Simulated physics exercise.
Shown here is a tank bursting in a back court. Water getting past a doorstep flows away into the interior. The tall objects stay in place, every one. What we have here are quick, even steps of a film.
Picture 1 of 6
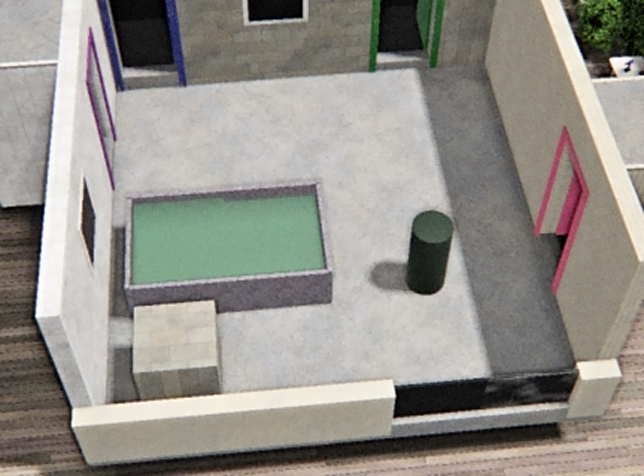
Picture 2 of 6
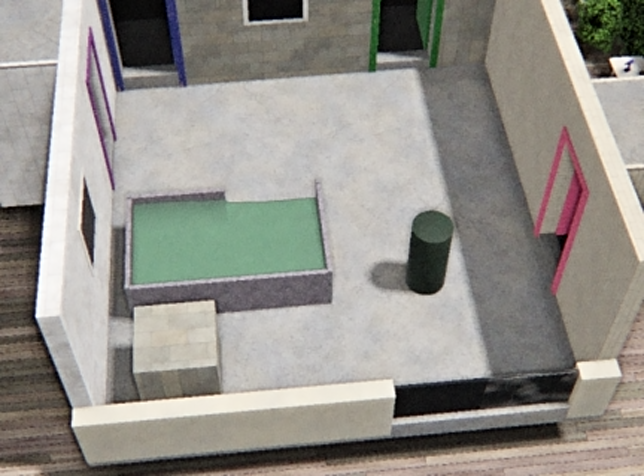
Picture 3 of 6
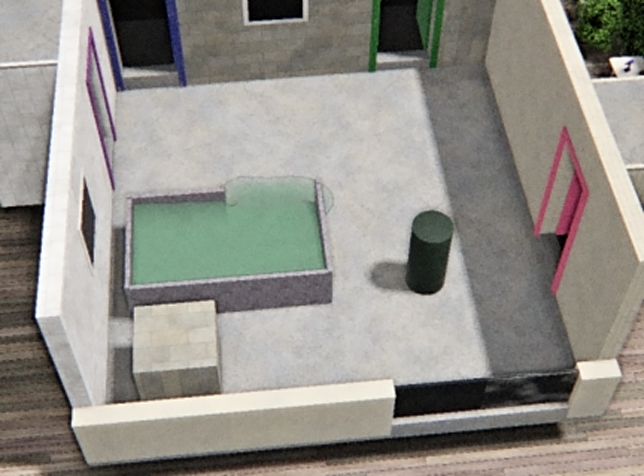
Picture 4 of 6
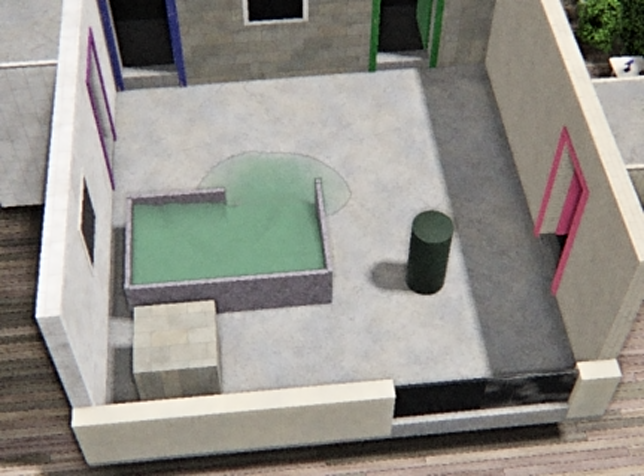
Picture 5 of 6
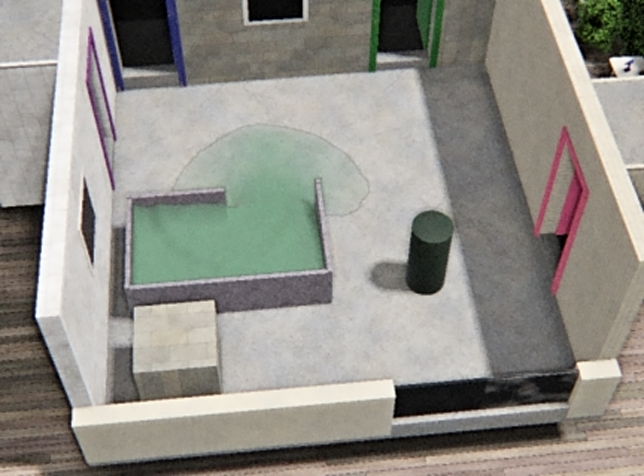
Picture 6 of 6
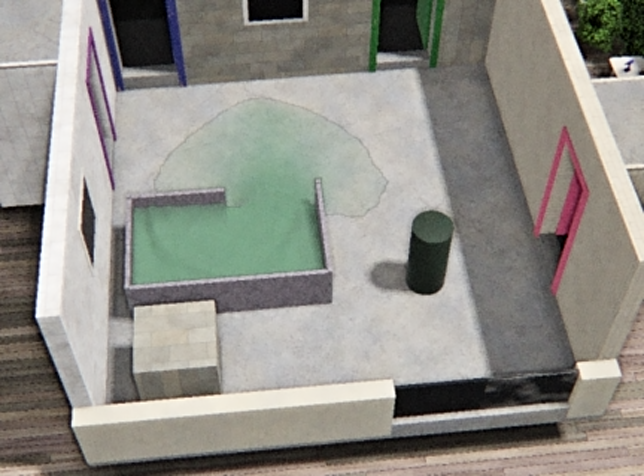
Green water pours through a gap in the far side of a low, grey-walled rectangular tank in a pale walled court, seen from high above by a still camera. A dark green cylinder stands right of the tank, a pale block sits before it, and blue, green, purple and pink trim edges the openings around. The tank starts full and intact, then its far wall opens and water fans outward across the floor toward the back.
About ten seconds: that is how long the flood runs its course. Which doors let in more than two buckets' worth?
Outcome: Purple door: Little enough water. Blue door: Little enough water. Pink door: Little enough water. Green door: Little enough water.
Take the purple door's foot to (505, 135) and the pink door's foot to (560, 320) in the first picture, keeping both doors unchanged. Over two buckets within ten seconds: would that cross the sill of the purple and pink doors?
The purple one does not overflow, while the pink one does not overflow.
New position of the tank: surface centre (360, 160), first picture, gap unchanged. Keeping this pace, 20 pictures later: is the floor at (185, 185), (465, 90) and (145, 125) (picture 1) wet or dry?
As listed: Reached, reached, reached.
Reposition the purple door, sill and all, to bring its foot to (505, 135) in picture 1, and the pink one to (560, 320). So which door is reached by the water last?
Answer: The pink door.
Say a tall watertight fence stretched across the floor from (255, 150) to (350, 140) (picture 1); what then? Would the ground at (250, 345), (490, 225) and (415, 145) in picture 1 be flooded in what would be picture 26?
Taking the points in order, they are high and dry, inundated and inundated.
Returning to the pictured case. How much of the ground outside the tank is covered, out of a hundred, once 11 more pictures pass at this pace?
My estimate is close to 40 per cent.
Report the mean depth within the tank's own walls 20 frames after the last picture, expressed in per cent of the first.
My figure is about 34 in a hundred.
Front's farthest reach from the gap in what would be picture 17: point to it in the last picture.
Front's tip: Near (486, 67).
A moment on, water covers 30 % of the floor; the purple door wet at the sill, nothing in, the blue door wet at the sill, nothing in, the pink door not reached, the green door not reached.
Next, water covers 40 % of the floor; the purple door wet at the sill, nothing in, the blue door wet at the sill, nothing in, the pink door not reached, the green door wet at the sill, nothing in.
Then, water covers 50 % of the floor; the purple door wet at the sill, nothing in, the blue door wet at the sill, nothing in, the pink door not reached, the green door wet at the sill, nothing in.
Later, water covers 80 % of the floor; the purple door wet at the sill, nothing in, the blue door wet at the sill, nothing in, the pink door wet at the sill, nothing in, the green door wet at the sill, nothing in.
In the end, water covers 100 % of the floor; the purple door wet at the sill, nothing in, the blue door wet at the sill, nothing in, the pink door wet at the sill, nothing in, the green door wet at the sill, nothing in.
